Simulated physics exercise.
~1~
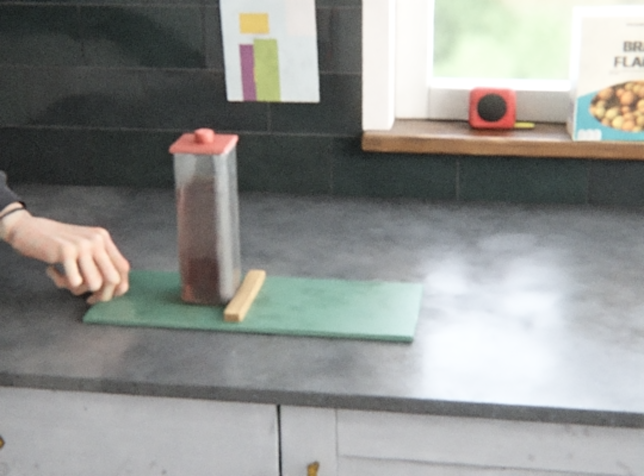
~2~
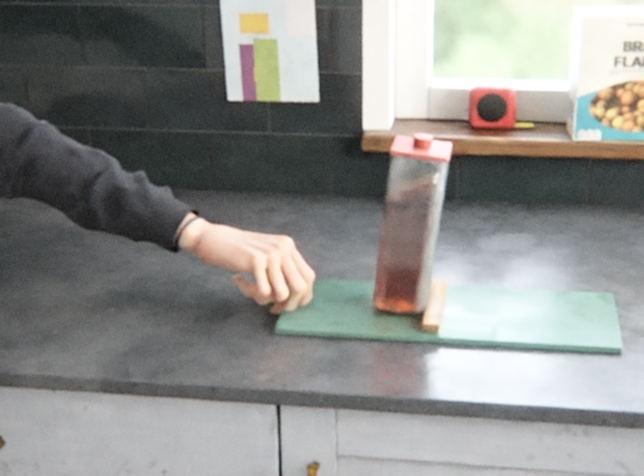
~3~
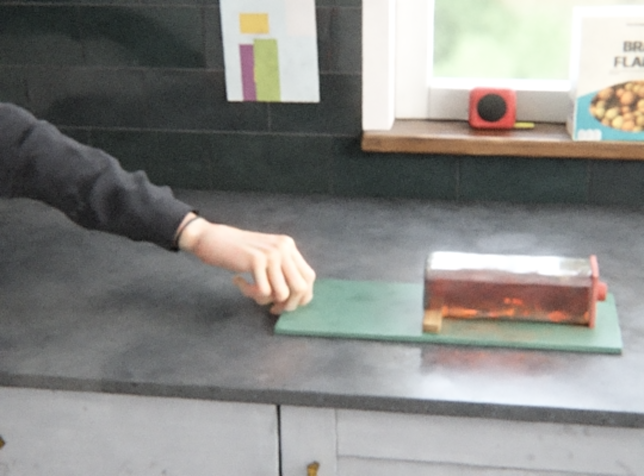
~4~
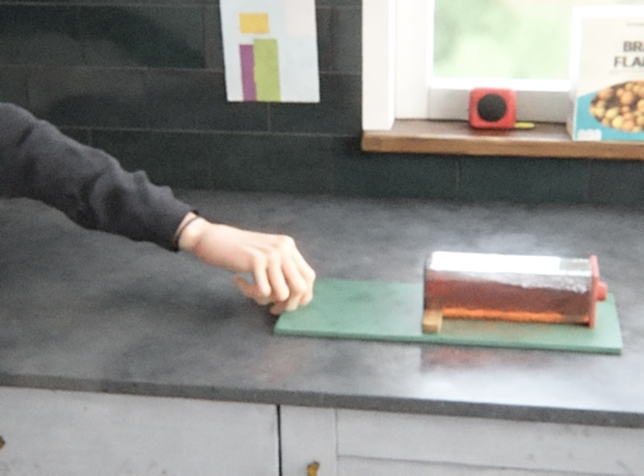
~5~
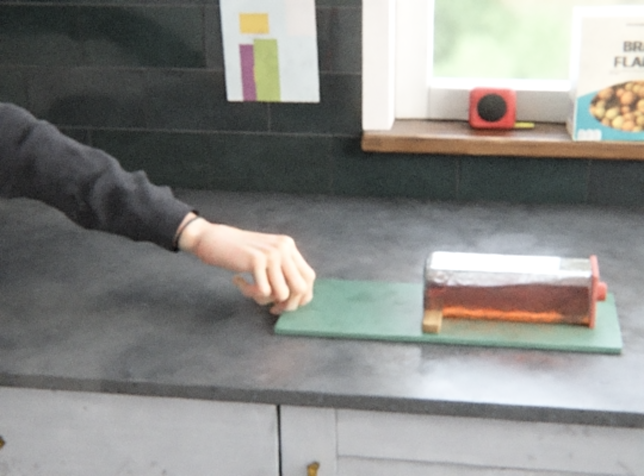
In the video, a hand slides a green board rightward along a dark counter, carrying a tall, clear capped flask of reddish-brown tea beside a wooden batten. The flask tips over the batten to the right and ends lying on its side on the stopped board.
